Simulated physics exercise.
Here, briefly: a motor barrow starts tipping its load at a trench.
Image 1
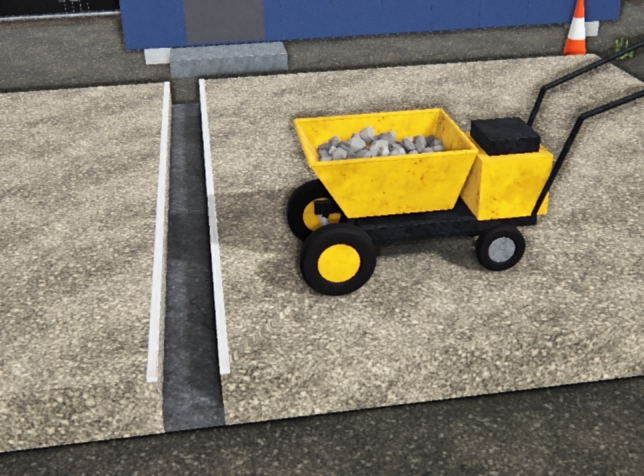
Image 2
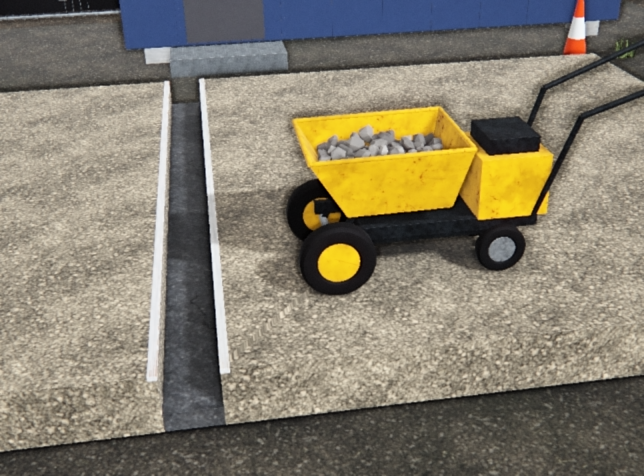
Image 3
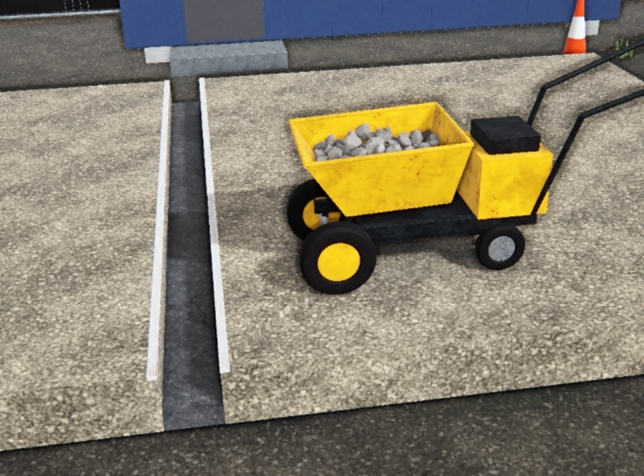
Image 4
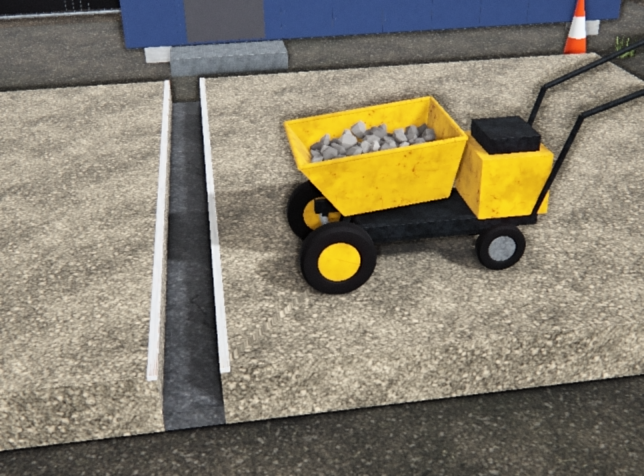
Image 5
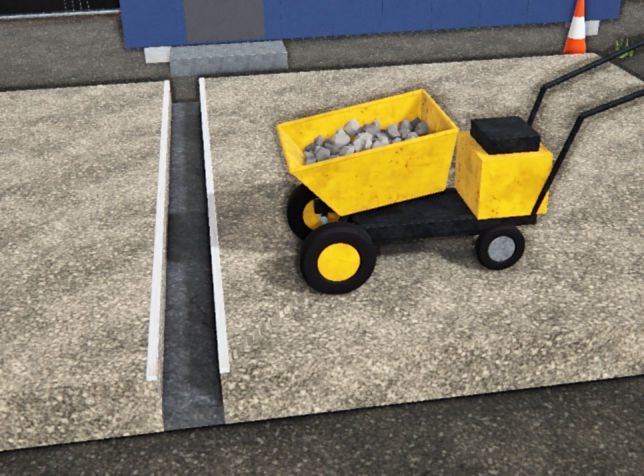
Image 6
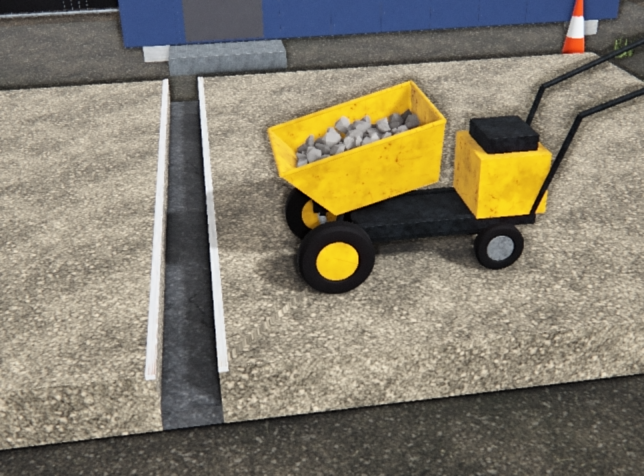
On a gravel yard beside a narrow trench, a yellow motor barrow standing still, its skip of broken stones tilting gradually left.
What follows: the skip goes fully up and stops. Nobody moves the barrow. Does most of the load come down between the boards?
Majority in.
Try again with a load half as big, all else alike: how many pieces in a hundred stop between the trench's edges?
I'd say close to 70 per cent of it.
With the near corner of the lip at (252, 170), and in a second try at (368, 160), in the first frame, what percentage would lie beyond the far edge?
Roughly 50 per cent, and 0 per cent.
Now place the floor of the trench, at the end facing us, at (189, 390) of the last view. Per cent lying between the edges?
About 70 %.
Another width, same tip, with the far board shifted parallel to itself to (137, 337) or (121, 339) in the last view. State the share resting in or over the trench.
The share would be 90 % first and 90 % second.
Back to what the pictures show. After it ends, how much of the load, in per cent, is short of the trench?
About 5 %.
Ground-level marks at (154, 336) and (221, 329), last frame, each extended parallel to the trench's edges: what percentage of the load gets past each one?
Respectively 0 and 90 %.
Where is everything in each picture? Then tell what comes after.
Lip of the skip near (311, 165), level; top of the load near (379, 145), broken stones; first edge of the trench near (222, 330); far edge near (154, 337), the trench over half as wide as the skip, and about as deep as wide, in the first frame.
Lip of the skip near (310, 165), level; top of the load near (383, 153), in the second frame.
Lip of the skip near (306, 166), tipped barely; top of the load near (393, 148), in the third frame.
Lip of the skip near (300, 168), tipped a little; top of the load near (388, 145), in the fourth frame.
Lip of the skip near (292, 171), tipped a little; top of the load near (381, 142), in the fifth frame.
Lip of the skip near (282, 175), tipped clearly; top of the load near (397, 134); first edge of the trench near (220, 328); far edge near (152, 335), in the sixth frame.
Shortly afterwards, skip tipped steeply; the whole lot in the skip.
Next, skip tipped steeply; all but a few in the skip; only a few short of the trench; only a few in or heaped over the trench; only a few falling.
Some moments later, skip tipped right over; near half in the skip; only a few short of the trench; near half in or heaped over the trench; only a few beyond it; only a few falling.
In the end, skip tipped right over; a little in the skip; only a few short of the trench; the bulk in or heaped over the trench; only a few beyond it.
